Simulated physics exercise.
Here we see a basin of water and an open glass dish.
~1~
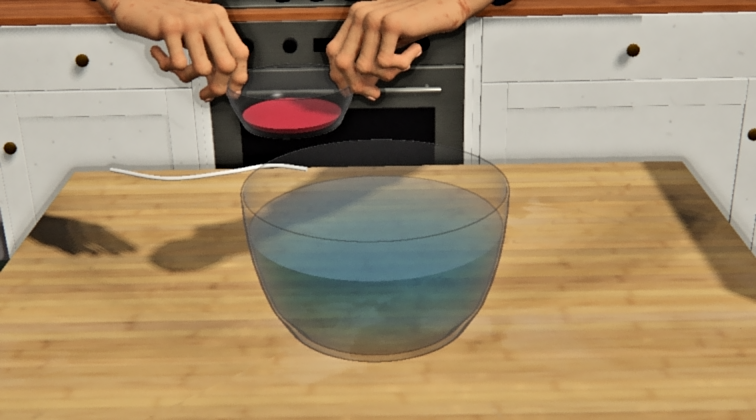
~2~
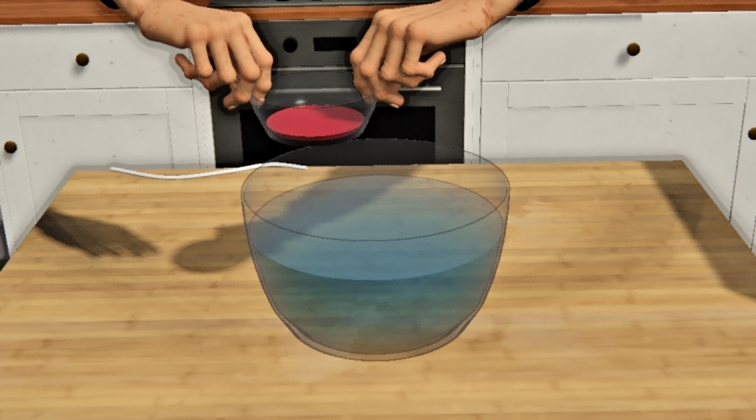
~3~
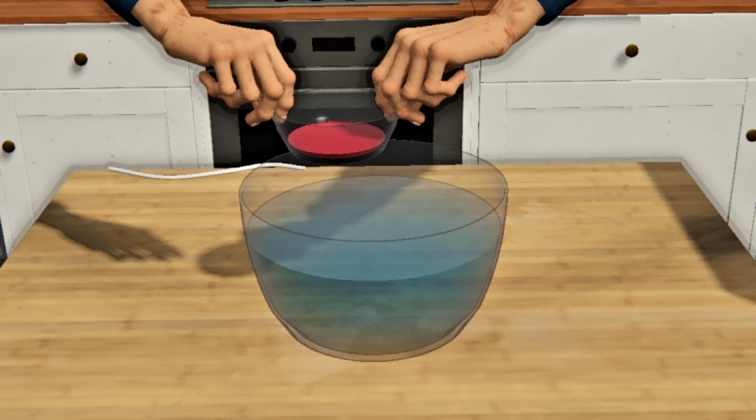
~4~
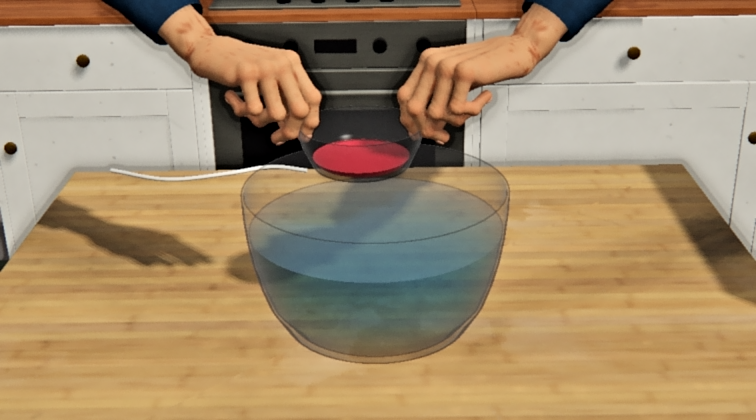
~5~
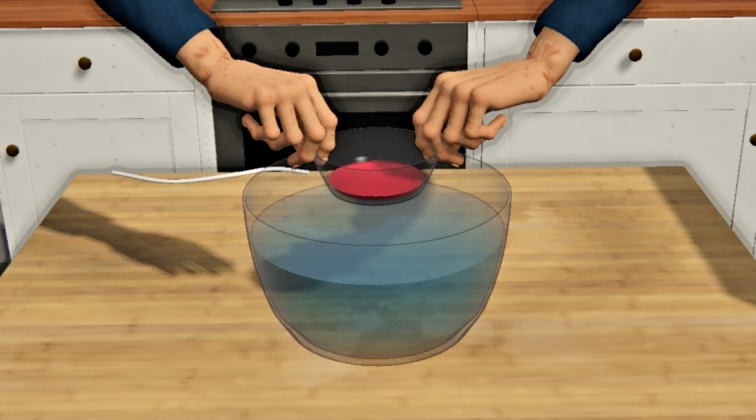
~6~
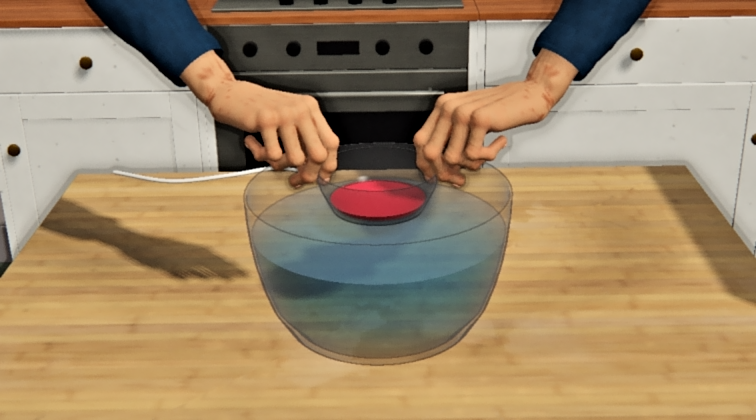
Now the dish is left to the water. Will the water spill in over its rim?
No.
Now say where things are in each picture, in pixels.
In the first picture, dish (292, 100) nearly empty; above the basin.
In the second picture, dish nearly empty, surface at (316, 121); coming down.
In the third picture, dish (336, 124) nearly empty; lower.
In the fourth picture, dish nearly empty, surface at (361, 156); lower still.
In the fifth picture, dish (376, 166) nearly empty; close to the surface.
In the sixth picture, dish nearly empty, surface at (378, 198); just over the surface.
Shortly, the dish dips into the water.
Then, it bobs and steadies.
At the finish, the dish floats with about half of its side showing.
